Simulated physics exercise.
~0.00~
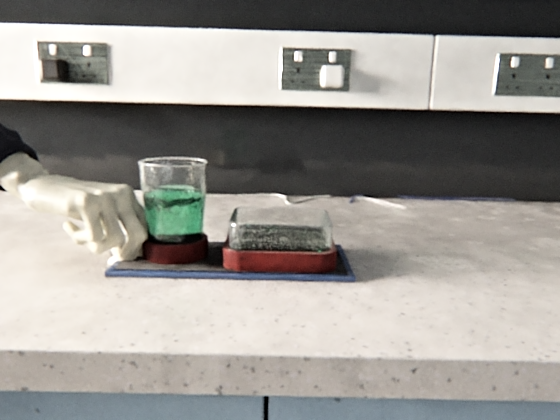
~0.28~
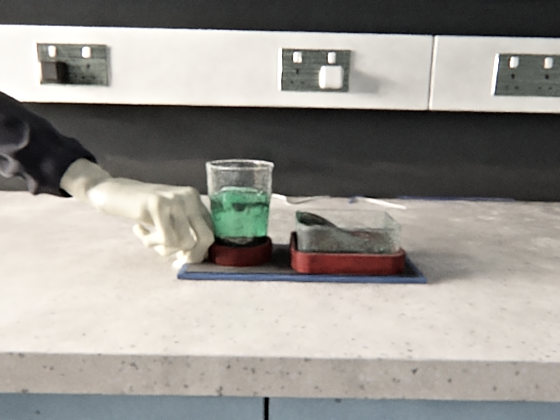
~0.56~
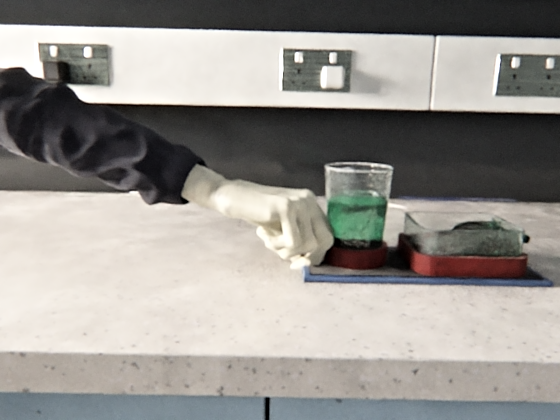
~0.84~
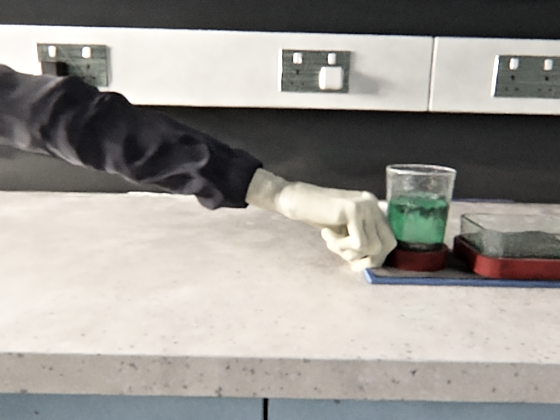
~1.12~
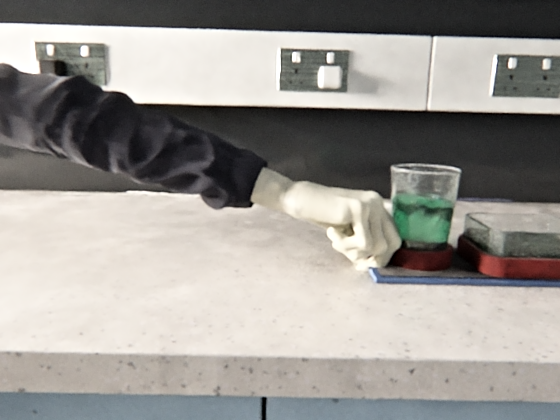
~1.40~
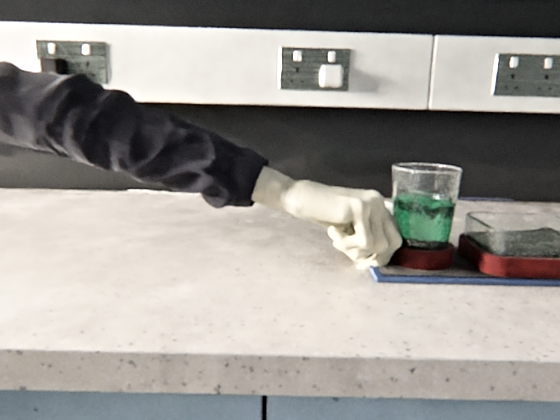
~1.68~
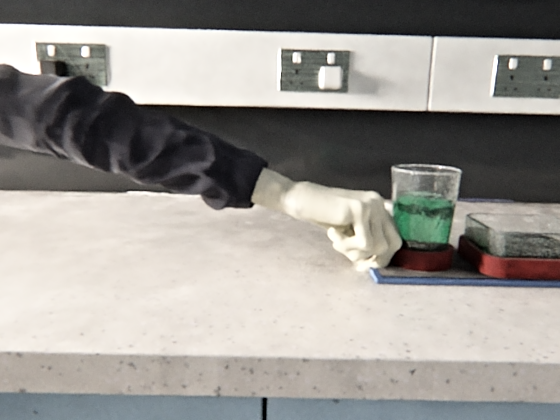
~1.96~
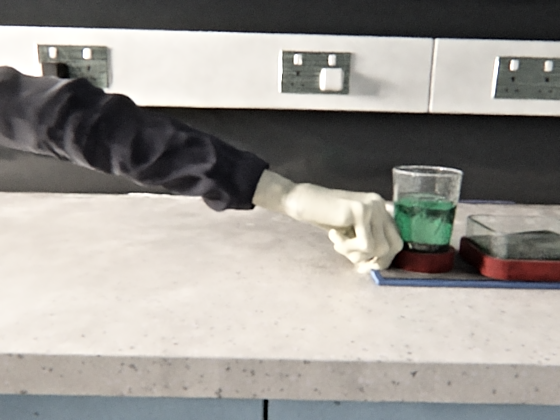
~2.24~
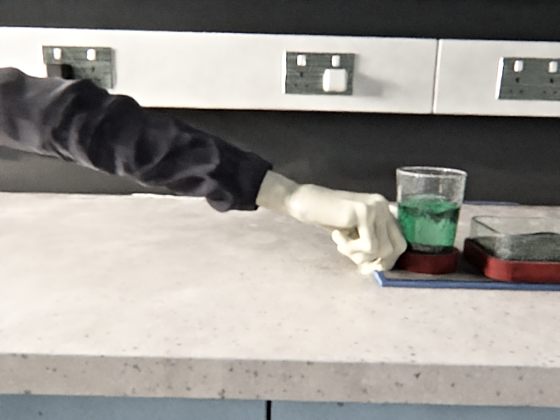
A blue-edged tray carrying a clear tumbler of green liquid and a low glass tub of water, each in a red holder, sits on a speckled pale counter with a gloved hand at its left end. The hand pushes it smoothly to the right, the dark-sleeved arm stretching further into view. As the tray travels, the water in the tub tilts and sloshes while the green liquid ripples. The tray then slows and stops near the right edge, partly out of view. The hand stays against it as the tumbler settles, still holding its green liquid.
